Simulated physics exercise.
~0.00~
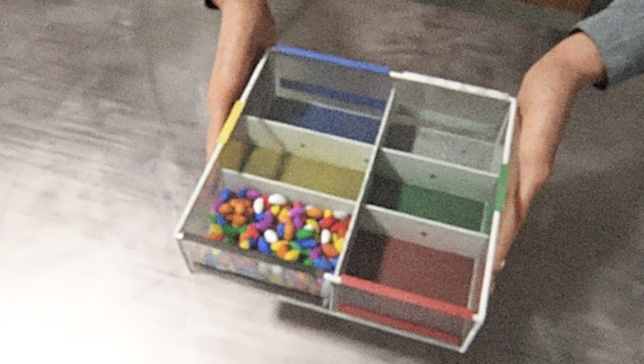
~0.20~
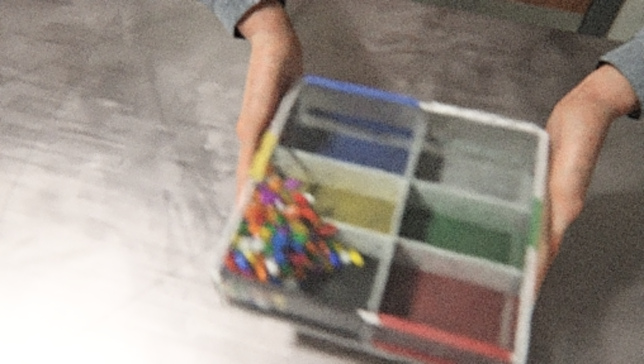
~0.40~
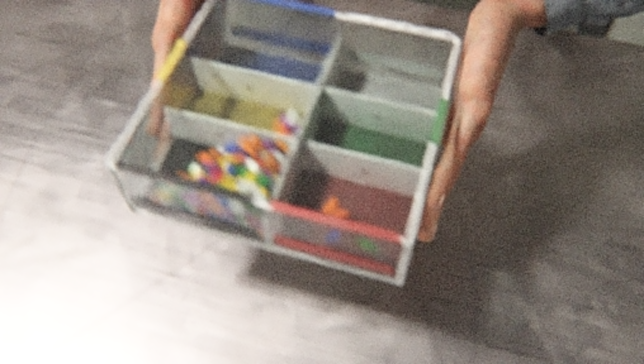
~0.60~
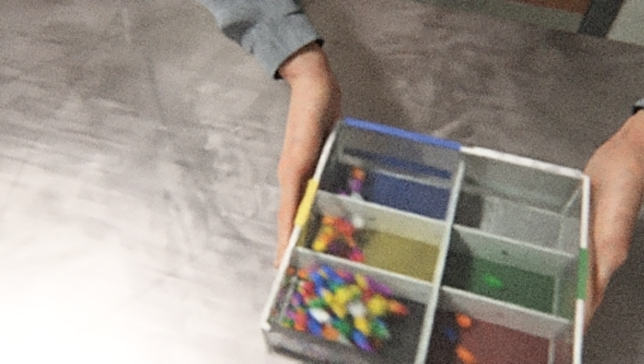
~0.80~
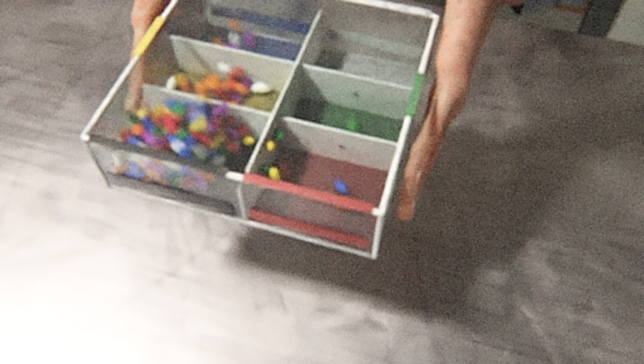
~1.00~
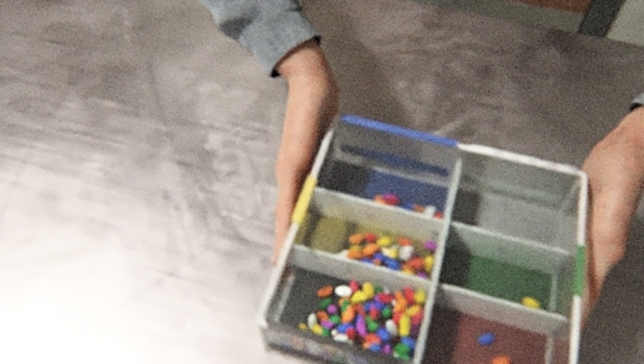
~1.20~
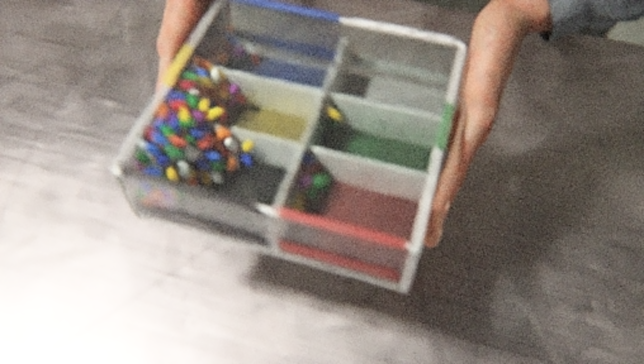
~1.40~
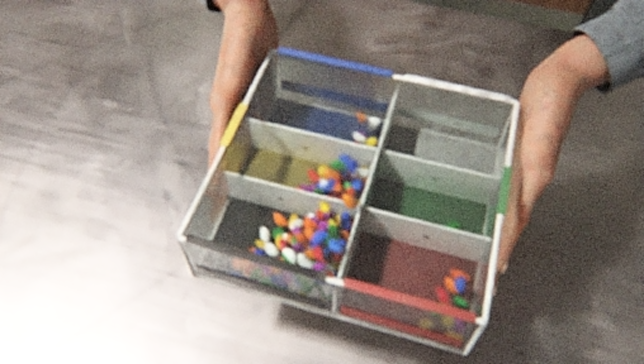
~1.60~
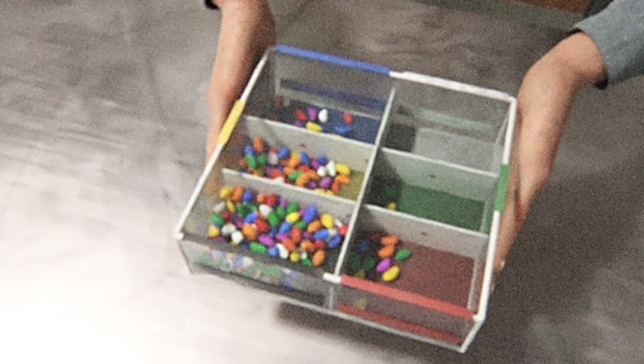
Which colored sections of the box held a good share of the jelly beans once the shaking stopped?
Only the black and yellow sections held a good share, with black holding the most. Red and blue had just a small portion each, while green and white had next to none.
A clear divided box of colorful jelly beans was shaken back and forth by two hands over a gray table, scattering beans from the front left black section; most stayed there, many settled in yellow, and a few reached blue and red.
